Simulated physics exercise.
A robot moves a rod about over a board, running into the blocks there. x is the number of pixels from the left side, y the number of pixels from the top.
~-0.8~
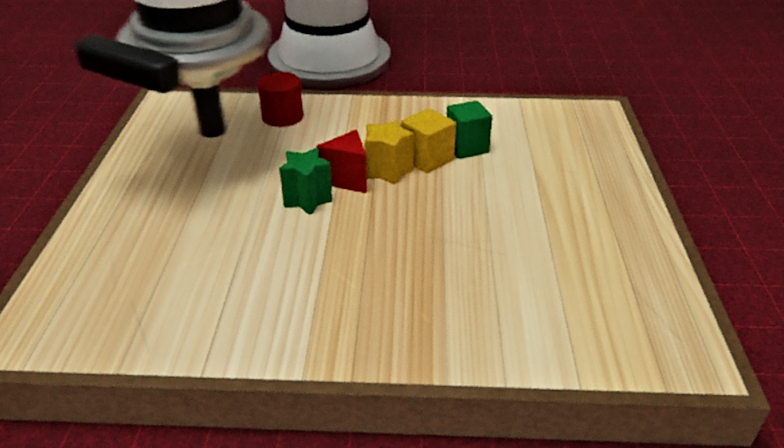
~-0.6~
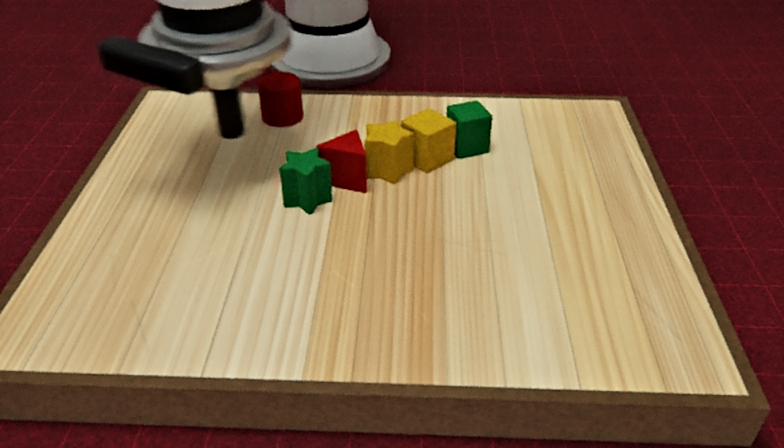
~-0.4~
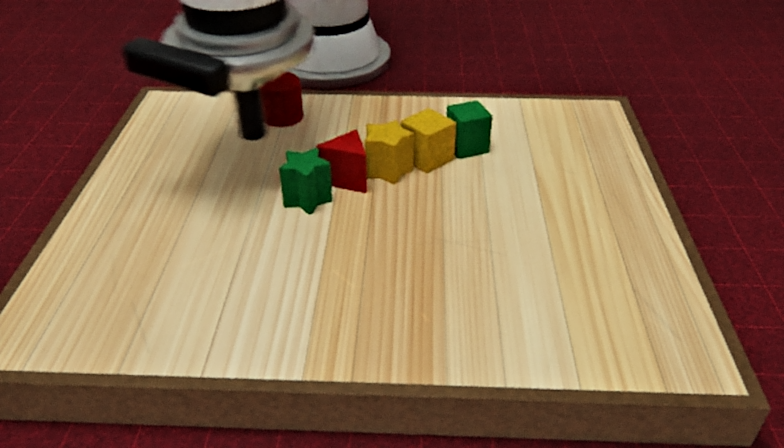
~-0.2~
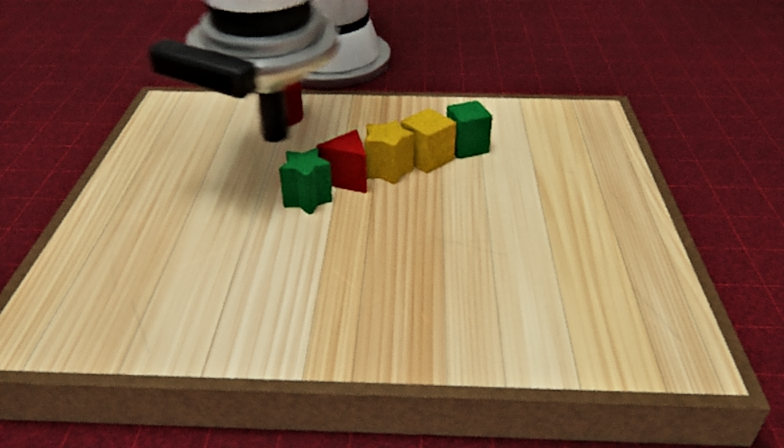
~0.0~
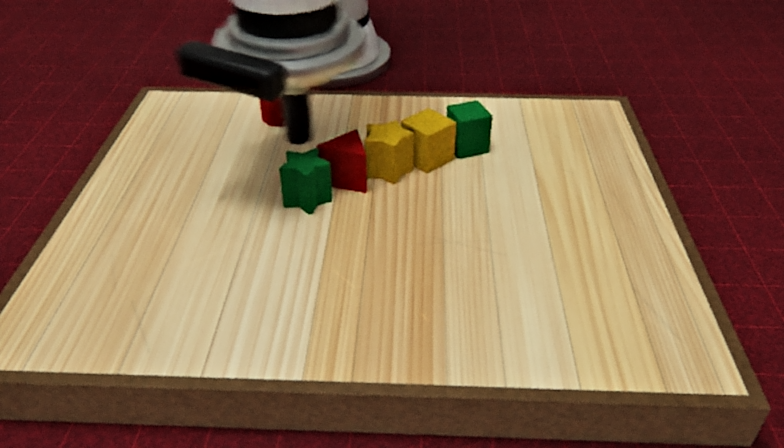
A robot arm with a black rod hangs over the far left of a pale wooden board on a dark red surface, seen from above the near edge by a still camera. A green star, red triangular piece, yellow star, yellow block and green block form a slanting row, with a red block behind. The arm glides steadily right, passing before the red block, while the blocks stay still.
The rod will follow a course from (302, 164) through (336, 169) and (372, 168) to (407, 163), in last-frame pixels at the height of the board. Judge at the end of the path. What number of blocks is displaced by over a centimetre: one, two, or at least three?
The push moves three or more blocks more than 1 cm.
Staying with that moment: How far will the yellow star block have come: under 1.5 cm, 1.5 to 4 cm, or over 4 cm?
Upwards of 4 cm.
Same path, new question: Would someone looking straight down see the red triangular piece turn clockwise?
Yes, it checks out.
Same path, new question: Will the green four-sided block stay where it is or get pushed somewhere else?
The push reaches it.
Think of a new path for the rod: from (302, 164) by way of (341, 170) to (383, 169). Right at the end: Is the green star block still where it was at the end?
Yes, it checks out.
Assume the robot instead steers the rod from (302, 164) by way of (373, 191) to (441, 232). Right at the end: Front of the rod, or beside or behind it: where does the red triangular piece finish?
Answer: Still ahead.
What follows on the original path. Halfway along, rod (353, 143); red triangular piece (356, 147), turned 15° clockwise; yellow star block (391, 133), turned 20° anticlockwise.
At the end, rod (407, 138); red triangular piece (359, 148), turned 25° clockwise; yellow star block (441, 129); yellow four-sided block (477, 118); green four-sided block (504, 106), turned 20° anticlockwise.
